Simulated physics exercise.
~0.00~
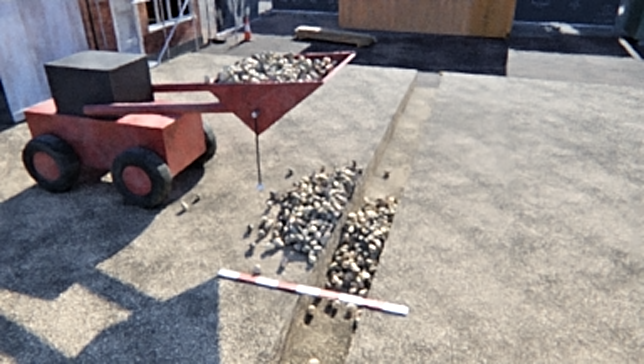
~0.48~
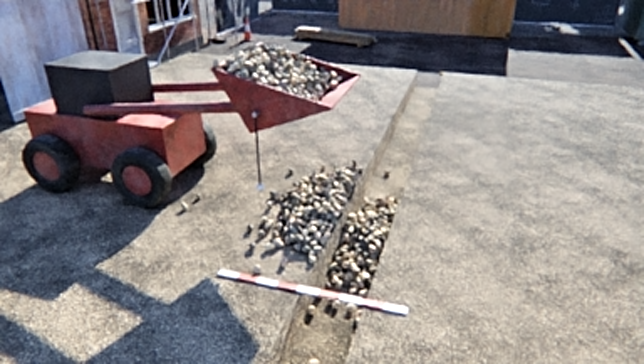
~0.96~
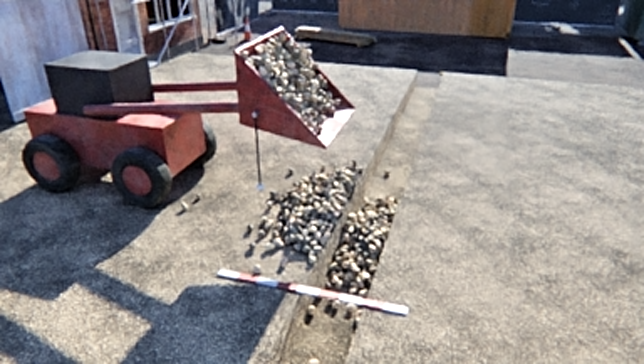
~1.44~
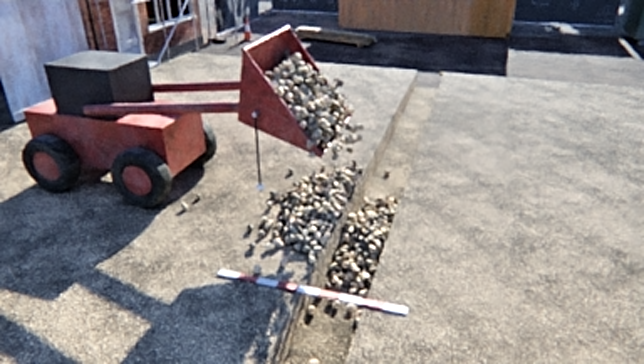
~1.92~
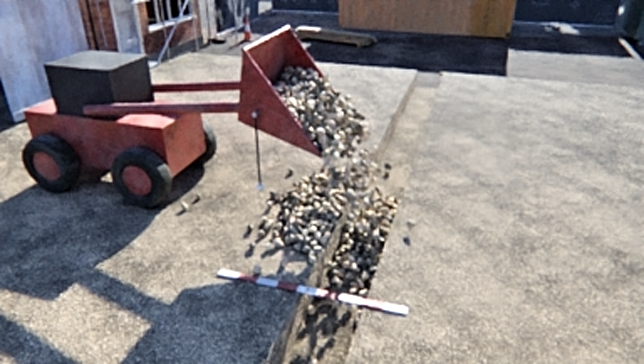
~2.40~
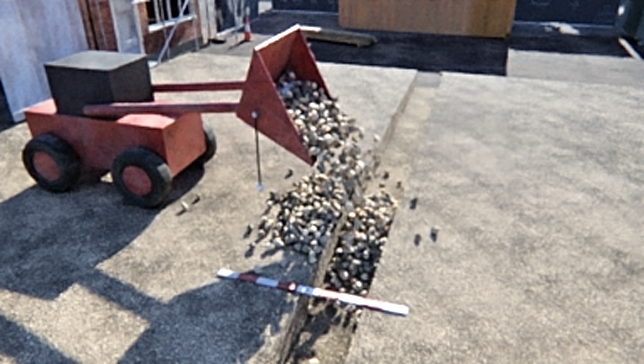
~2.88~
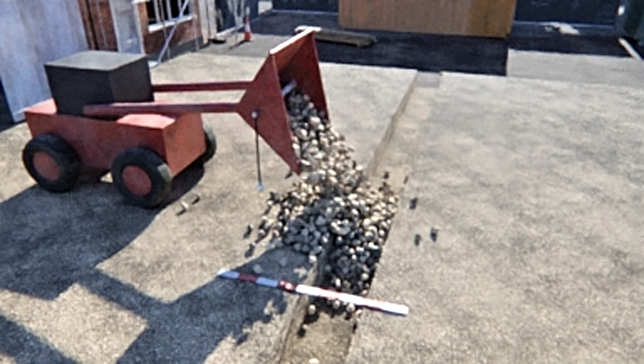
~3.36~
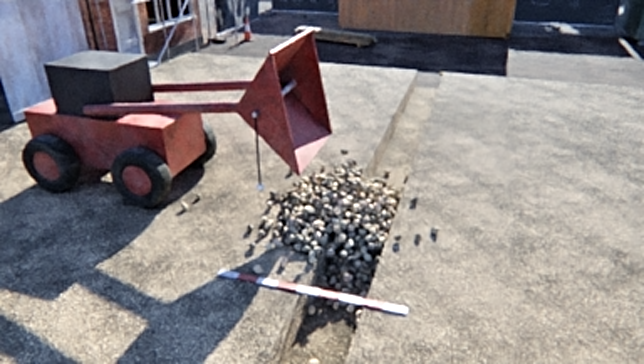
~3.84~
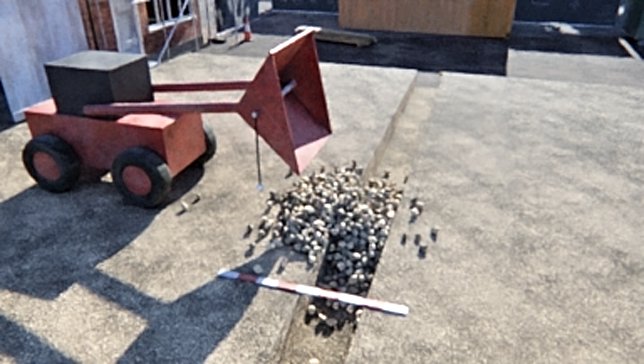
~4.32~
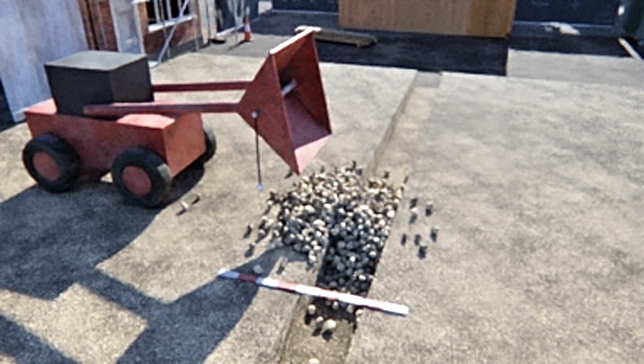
A red toy-like loader tipped its raised bucket forward in stages, spilling a load of stones onto the pile below, and they slid rightward into the trench until the bucket hung empty, with a few strays lying on the far side.
